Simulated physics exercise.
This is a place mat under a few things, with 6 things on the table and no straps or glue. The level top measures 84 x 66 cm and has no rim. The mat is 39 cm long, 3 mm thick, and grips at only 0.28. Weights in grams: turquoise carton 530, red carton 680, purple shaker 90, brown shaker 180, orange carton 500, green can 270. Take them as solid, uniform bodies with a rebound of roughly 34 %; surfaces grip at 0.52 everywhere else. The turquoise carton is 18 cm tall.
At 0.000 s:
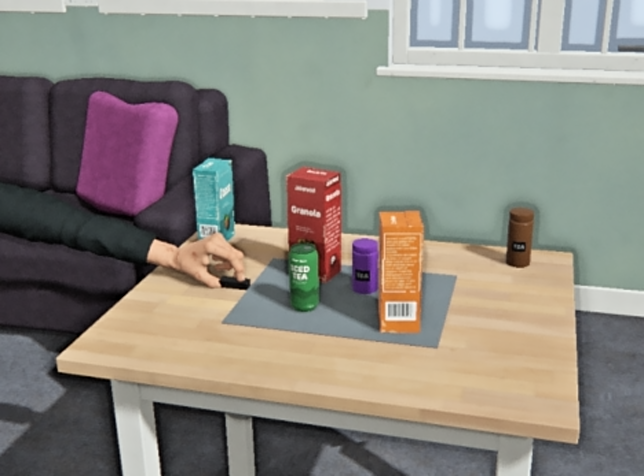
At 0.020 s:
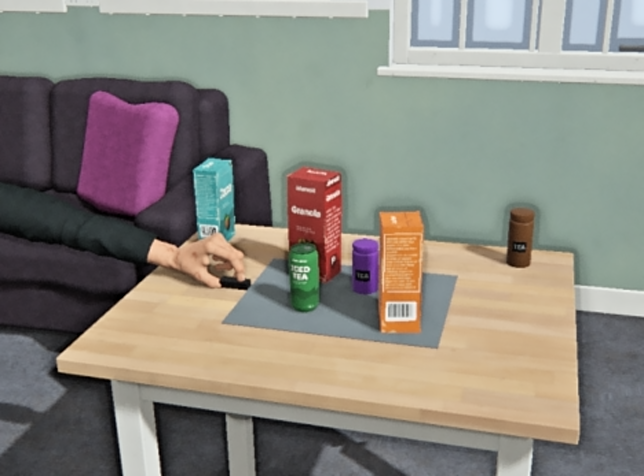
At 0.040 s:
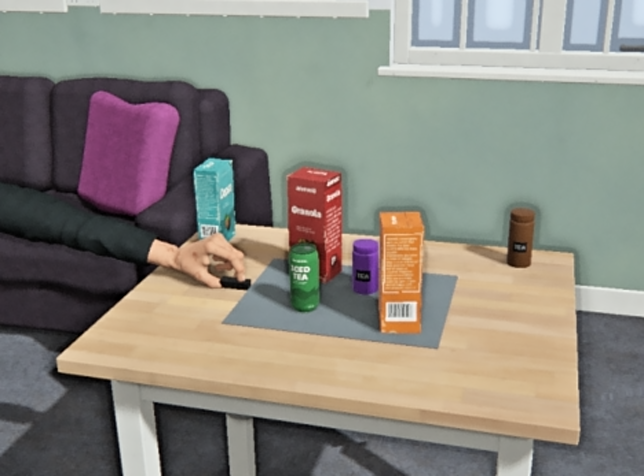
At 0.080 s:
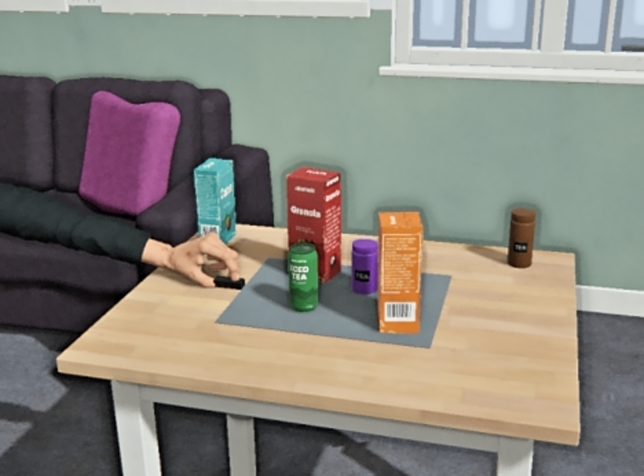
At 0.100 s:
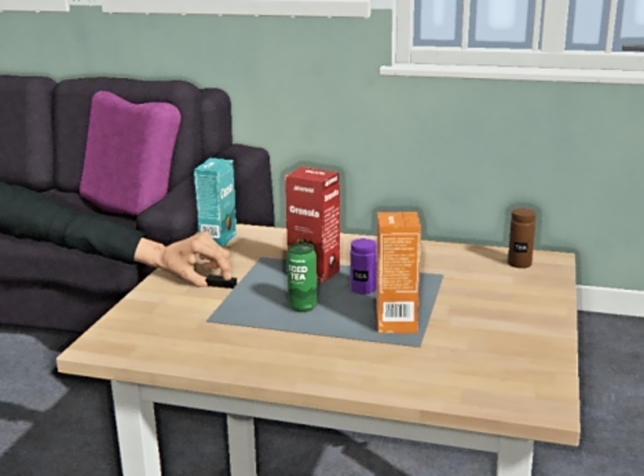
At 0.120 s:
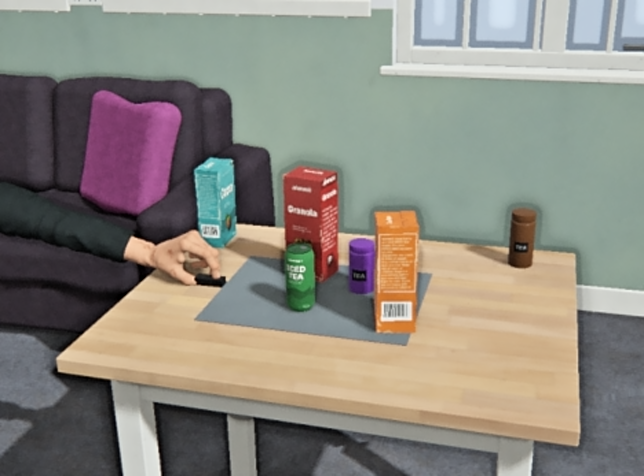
The clip shows a hand at the left edge of a grey mat on a wooden table, at first still, then drawing it slightly left beneath two cartons, a green can and a purple shaker, which shift barely leftward.
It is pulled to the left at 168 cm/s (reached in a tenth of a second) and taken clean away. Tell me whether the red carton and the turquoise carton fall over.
The red carton falls over, the turquoise carton is still upright.
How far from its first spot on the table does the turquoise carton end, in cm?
About 0 cm.
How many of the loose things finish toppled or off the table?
2 of them.
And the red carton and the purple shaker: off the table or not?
The red carton ends off the table; the purple shaker is still on the table.
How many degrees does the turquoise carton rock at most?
About 0°.
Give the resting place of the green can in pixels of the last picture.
Around (201, 278).
By 0.32 s, mat out by 39 cm; red carton 11 cm from its spot near (265, 220); purple shaker tilted 12°; green can tilted 5°.
By 0.52 s, mat out by 72 cm; red carton tilted 18° near (224, 212); green can tilted 67°; purple shaker 6 cm from its spot.
By 0.92 s, mat out by 87 cm; red carton on its side near (176, 231); green can on its side; purple shaker 6 cm from its spot.
By 1.42 s, mat out by 87 cm; red carton now off the table; green can on its side; purple shaker 6 cm from its spot.
When it is over (2.1 s), off the table and tipped over, red carton; lying over on the table, green can; not toppled but over 6 cm from the start, purple shaker; the other 3 within 6 cm of the start. End places, in pixels of the last picture, turquoise carton near (216, 203).
